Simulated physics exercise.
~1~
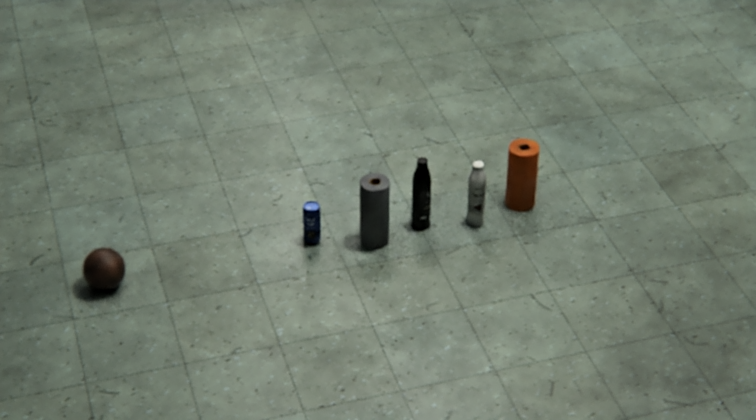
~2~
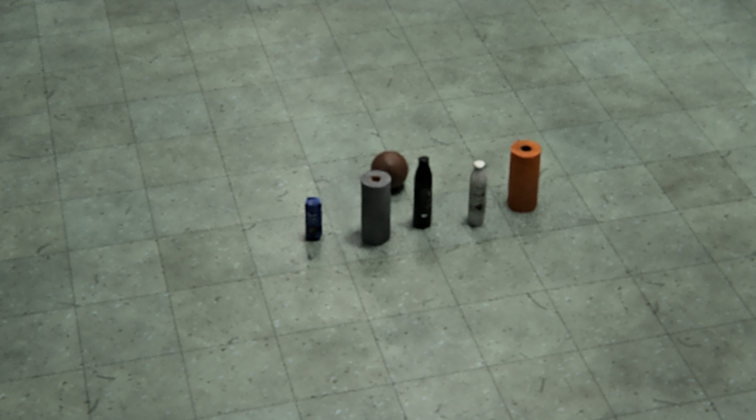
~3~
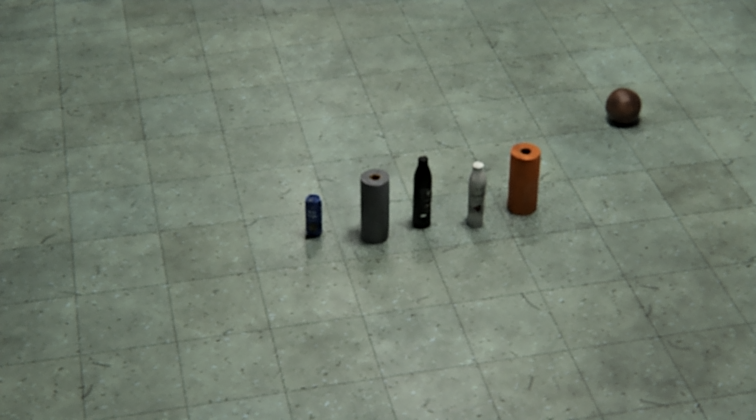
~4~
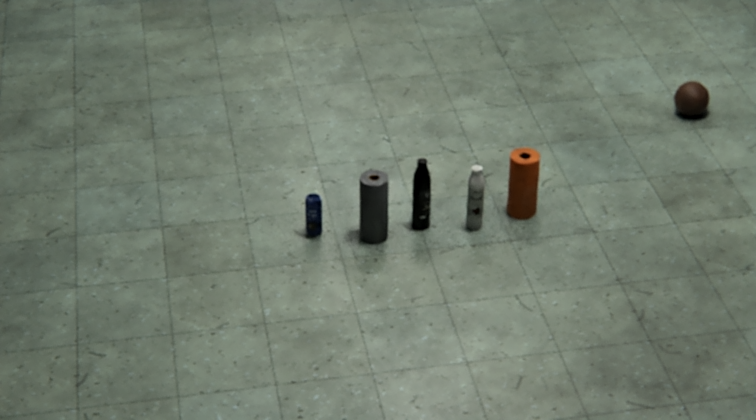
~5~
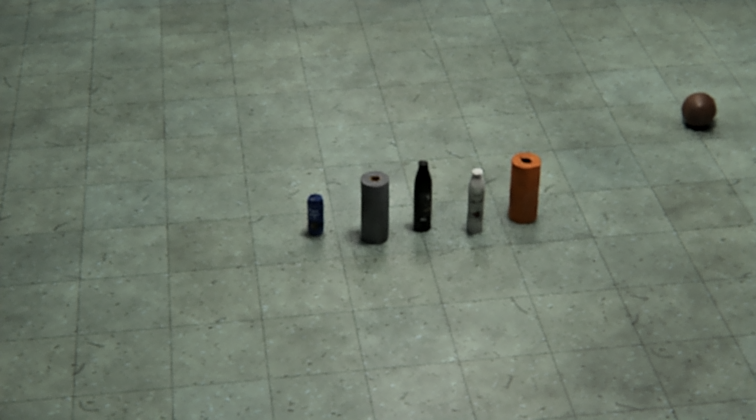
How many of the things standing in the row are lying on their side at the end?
None of them are lying down. The blue can, grey roll, black bottle, white bottle and orange roll all still stand upright.
